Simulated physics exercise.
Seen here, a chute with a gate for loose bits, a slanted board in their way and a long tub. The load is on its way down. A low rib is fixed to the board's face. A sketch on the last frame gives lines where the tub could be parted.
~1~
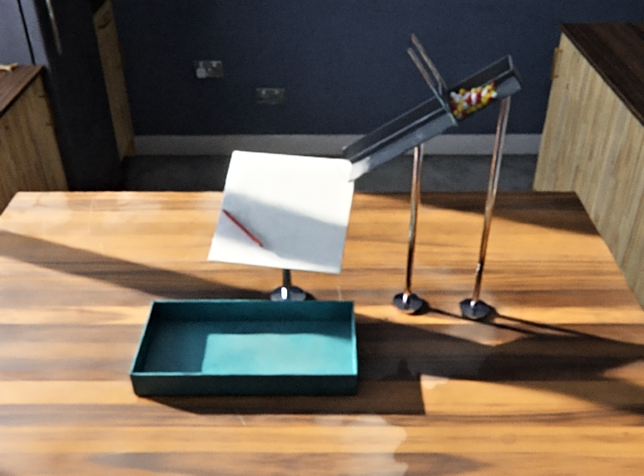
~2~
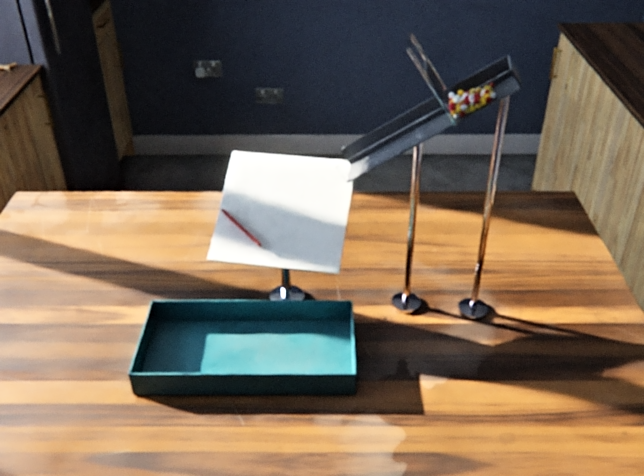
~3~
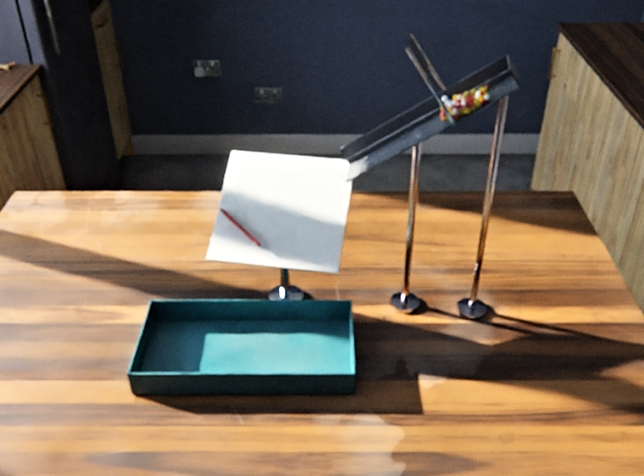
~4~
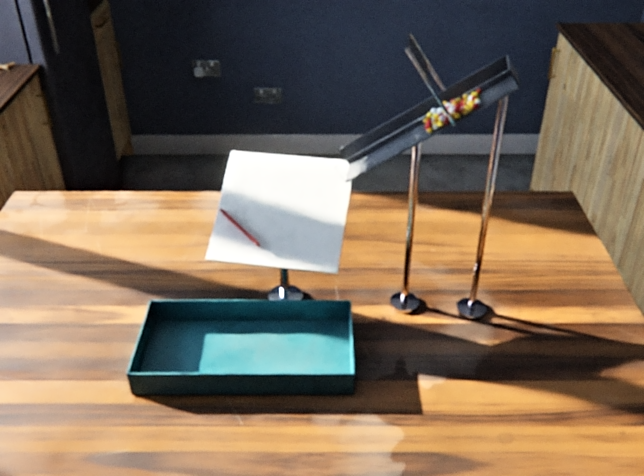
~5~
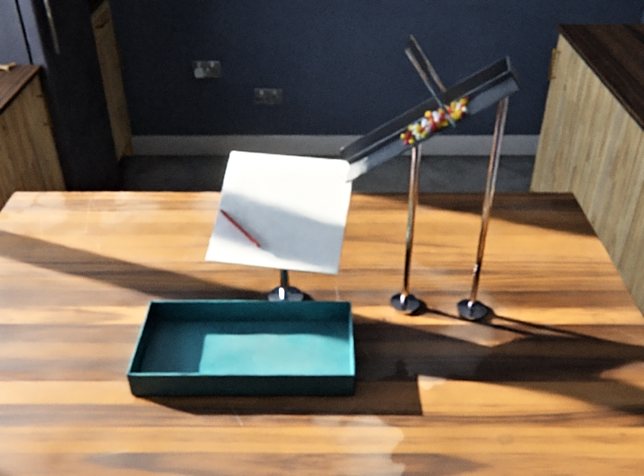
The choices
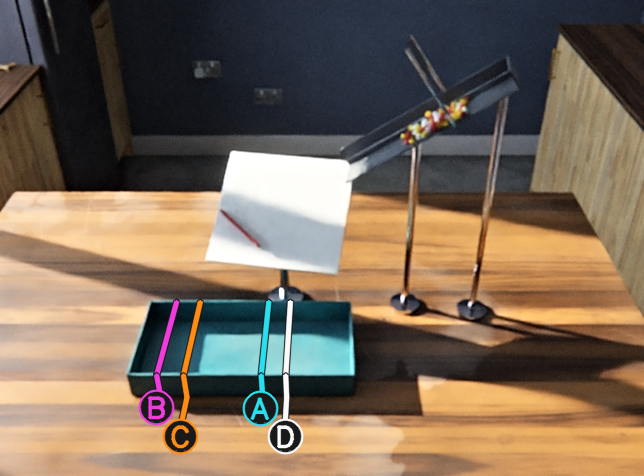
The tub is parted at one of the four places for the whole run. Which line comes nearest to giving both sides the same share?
Use line A.
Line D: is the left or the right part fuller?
More lands on the left.
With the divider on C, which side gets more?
More lands on the right.
On the marked copy, line A crosses the front rim at (261, 374); line B crosses the front rim at (156, 374); line C crosses the front rim at (183, 374); line D crosses the front rim at (285, 374).
With A, of what is caught, about a third on the left of the divider, about two thirds on the right.
With B, of what is caught, a small part on the left of the divider, nearly all on the right.
With C, of what is caught, a small part on the left of the divider, nearly all on the right.
With D, of what is caught, most on the left of the divider, a small part on the right.
